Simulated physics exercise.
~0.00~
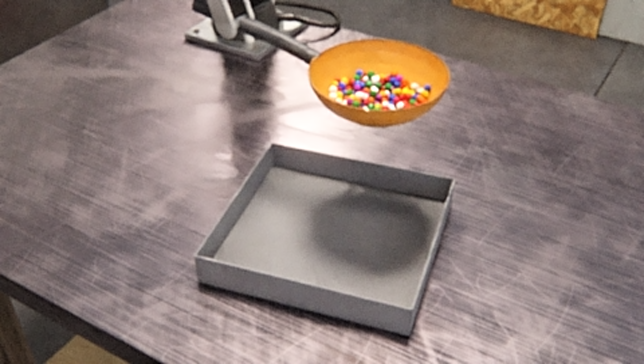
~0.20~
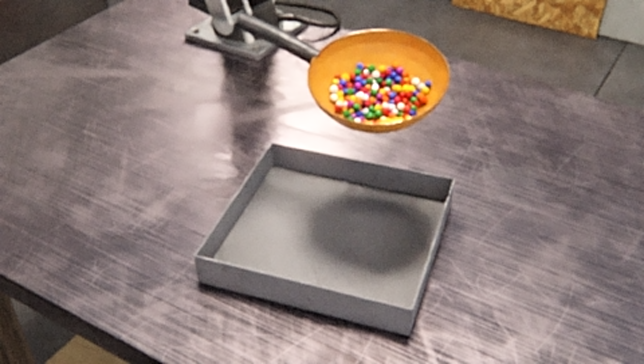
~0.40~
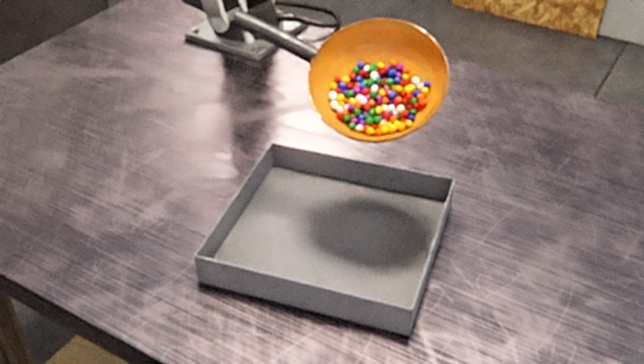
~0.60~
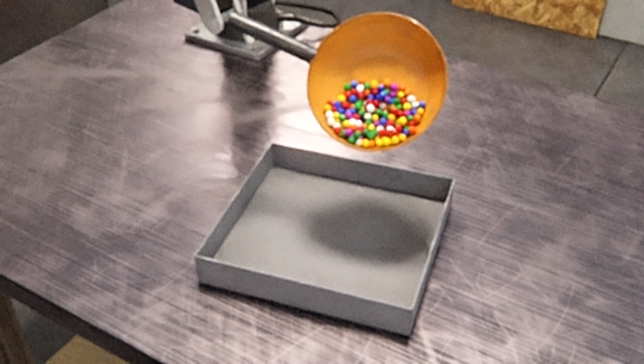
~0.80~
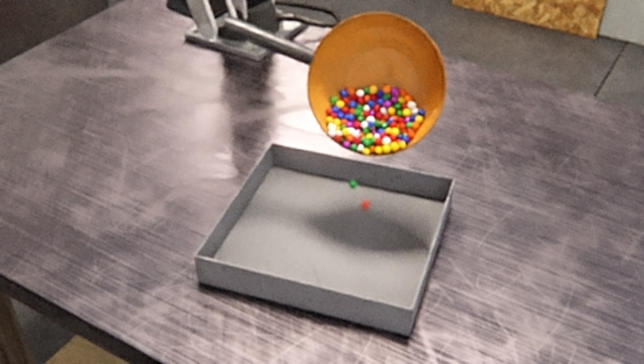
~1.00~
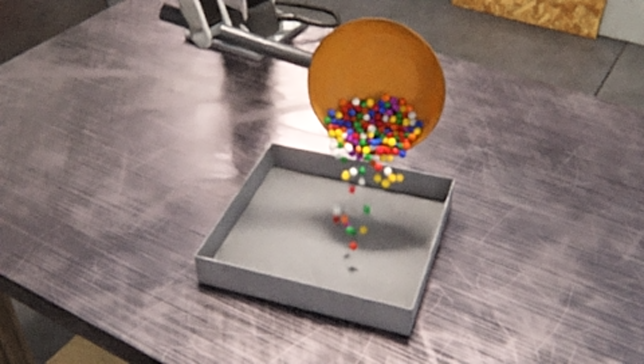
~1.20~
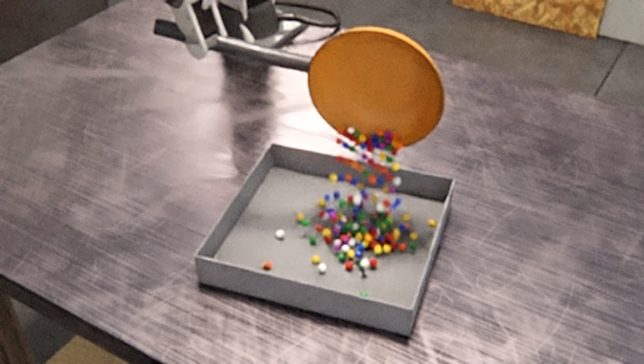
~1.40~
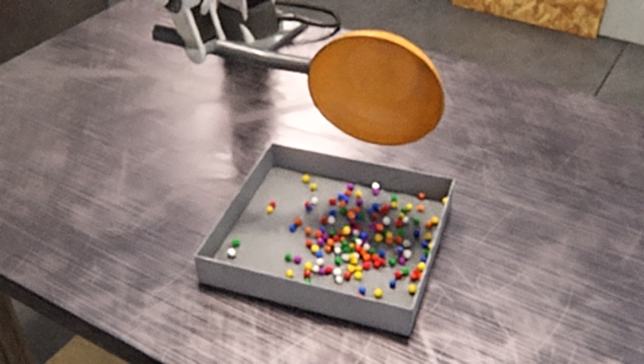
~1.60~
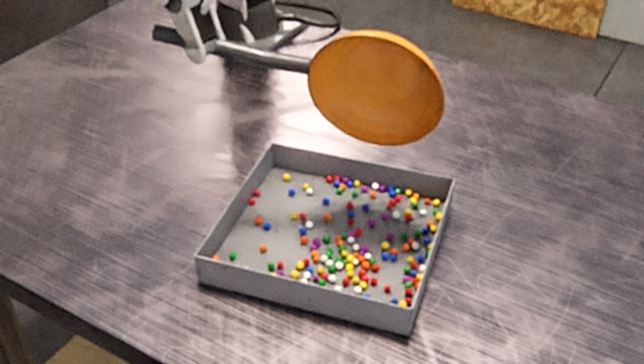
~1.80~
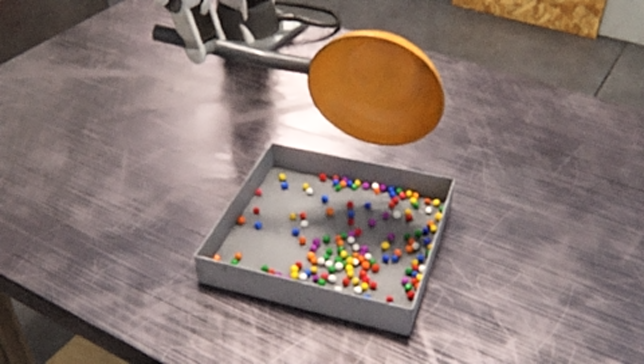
A mechanical arm tips an orange ladle, pouring colorful beads that scatter and settle in a gray tray.
